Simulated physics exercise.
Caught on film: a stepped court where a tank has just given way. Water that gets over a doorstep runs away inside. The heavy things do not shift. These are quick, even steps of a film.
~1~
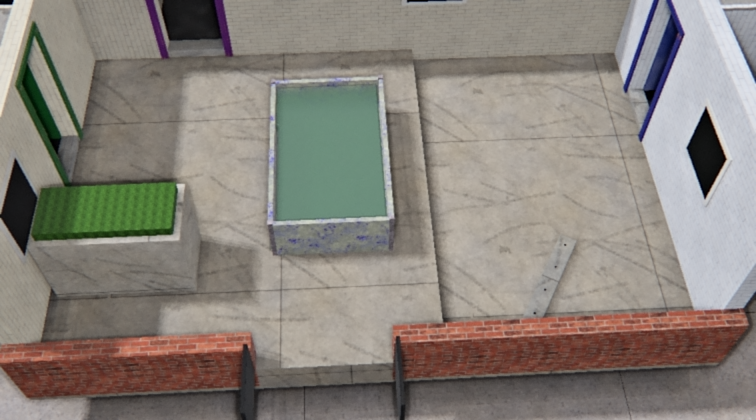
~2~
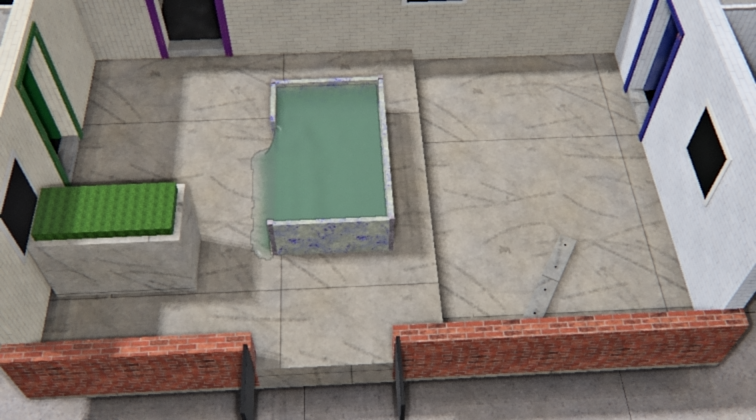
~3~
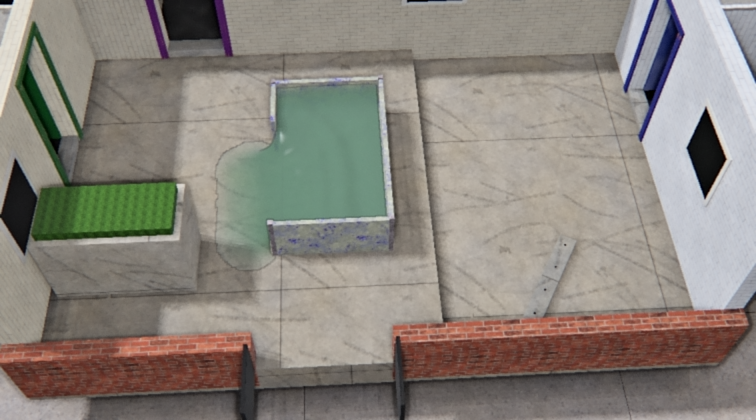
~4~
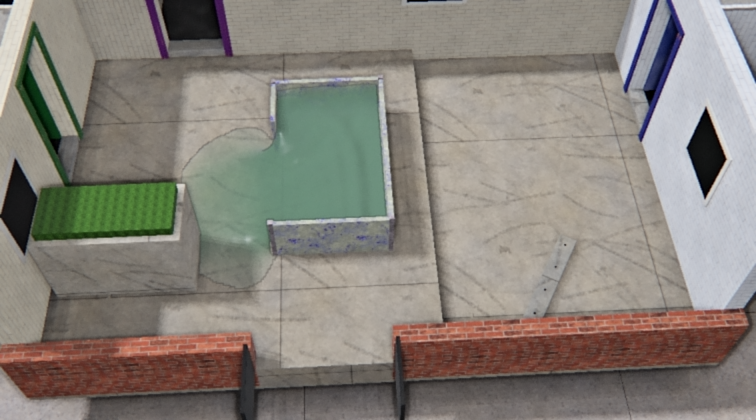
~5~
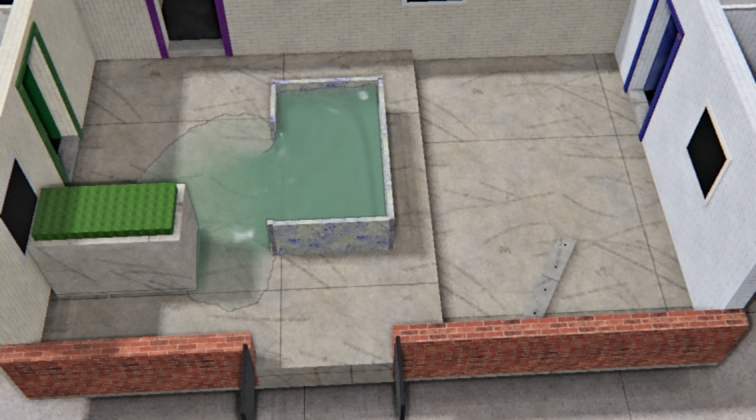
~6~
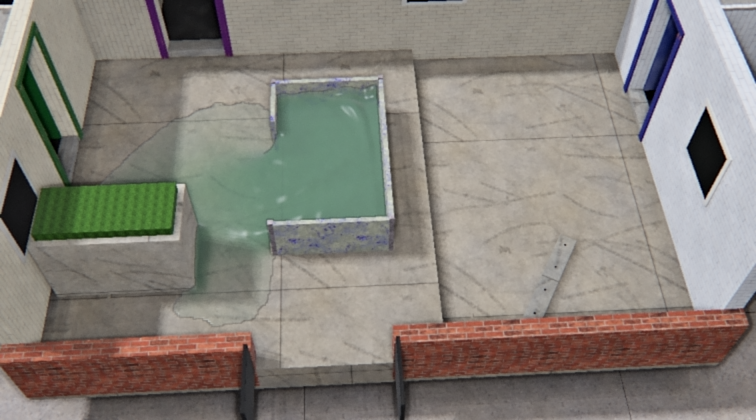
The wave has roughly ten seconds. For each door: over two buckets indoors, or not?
The green door takes more than that; the purple door stays under that; the blue door stays under that.
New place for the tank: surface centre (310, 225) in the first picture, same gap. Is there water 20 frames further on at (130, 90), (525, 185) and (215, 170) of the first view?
In turn: Wet, clear, awash.
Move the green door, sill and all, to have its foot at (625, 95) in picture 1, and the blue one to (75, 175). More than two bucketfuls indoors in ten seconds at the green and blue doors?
Then: The green door stays under, the blue door takes more.
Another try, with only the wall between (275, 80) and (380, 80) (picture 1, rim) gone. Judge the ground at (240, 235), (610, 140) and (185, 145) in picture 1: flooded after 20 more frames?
As listed: No water, awash, awash.
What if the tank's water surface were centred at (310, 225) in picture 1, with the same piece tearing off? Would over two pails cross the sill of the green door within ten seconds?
One by one: Green is under.
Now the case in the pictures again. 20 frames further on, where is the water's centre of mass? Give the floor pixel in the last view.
Around (201, 193).
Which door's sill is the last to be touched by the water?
Last comes the one in blue.
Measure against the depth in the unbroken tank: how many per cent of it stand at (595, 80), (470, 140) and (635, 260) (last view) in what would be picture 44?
In turn 0, 2 and 0 in a hundred.
A moment on, water covers 20 % of the floor; the green door under two buckets in, the purple door not reached, the blue door not reached.
Next, water covers 25 % of the floor; the green door far over two buckets in, the purple door not reached, the blue door not reached.
Then, water covers 40 % of the floor; the green door far over two buckets in, the purple door wet at the sill, nothing in, the blue door not reached.
Later, water covers 65 % of the floor; the green door far over two buckets in, the purple door wet at the sill, nothing in, the blue door not reached.
In the end, water covers 85 % of the floor; the green door far over two buckets in, the purple door wet at the sill, nothing in, the blue door wet at the sill, nothing in.
